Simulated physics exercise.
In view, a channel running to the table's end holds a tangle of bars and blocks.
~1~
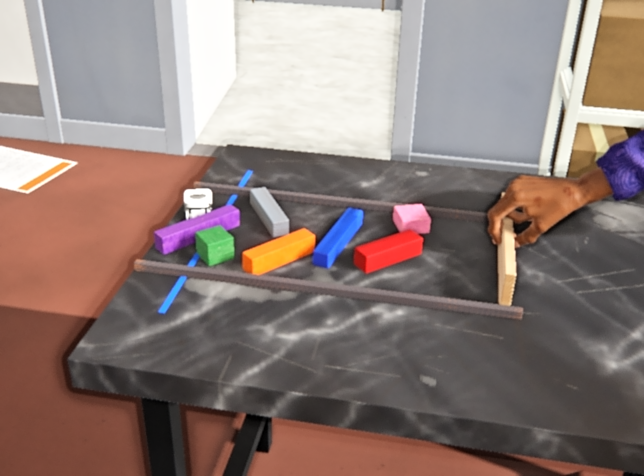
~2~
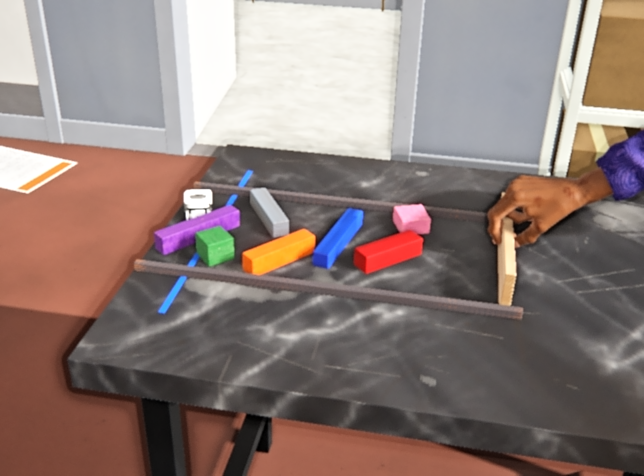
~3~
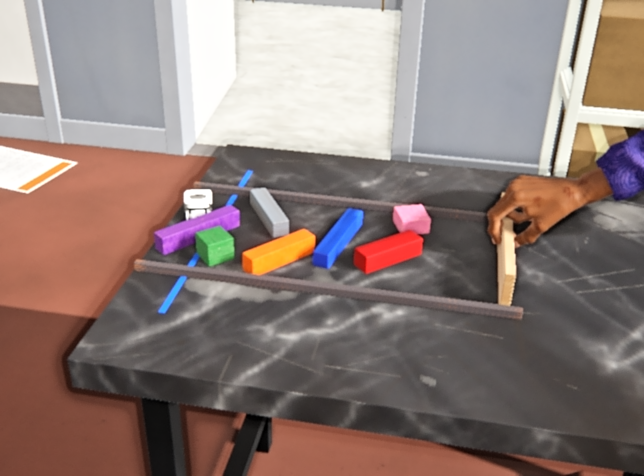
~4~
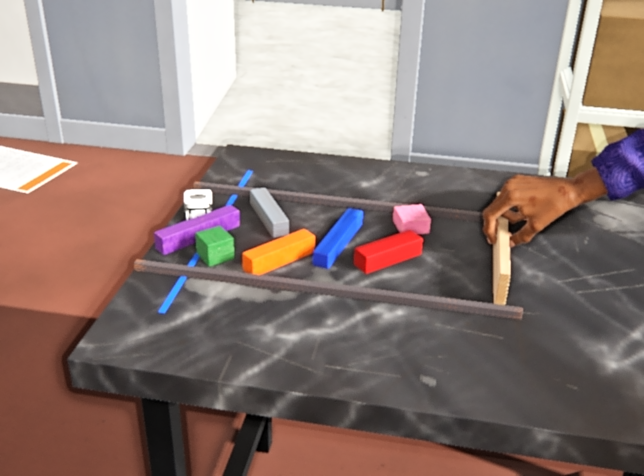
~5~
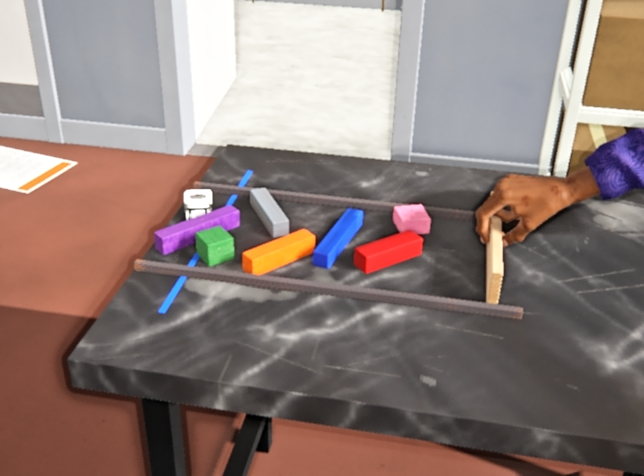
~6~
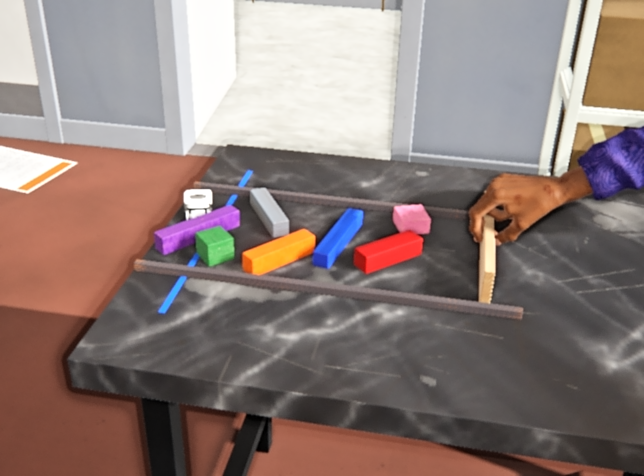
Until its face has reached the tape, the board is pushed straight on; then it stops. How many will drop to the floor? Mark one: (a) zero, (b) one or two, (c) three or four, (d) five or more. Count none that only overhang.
(c) three or four.
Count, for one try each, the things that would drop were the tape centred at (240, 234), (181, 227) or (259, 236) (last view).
The counts come to 2, then 6, then 0.
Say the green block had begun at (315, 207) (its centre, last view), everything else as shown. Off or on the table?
So it does not drop, then.
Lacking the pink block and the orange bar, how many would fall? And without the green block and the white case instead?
The first try gives 2, the second gives 2.
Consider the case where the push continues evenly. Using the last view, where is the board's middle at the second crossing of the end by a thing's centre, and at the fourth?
(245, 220), later (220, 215).
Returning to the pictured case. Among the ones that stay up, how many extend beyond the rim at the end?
That would be 1.
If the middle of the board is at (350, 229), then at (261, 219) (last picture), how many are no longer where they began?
The first number is 4, the next one 8.
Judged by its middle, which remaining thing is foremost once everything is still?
The one out in front is the orange bar.
Soon after, none off yet; white case at rest near (198, 206); purple bar at rest near (198, 229); green block at rest near (215, 246).
At rest, the number that fall off is three or four; fallen, grey stick, green block, purple bar and white case.
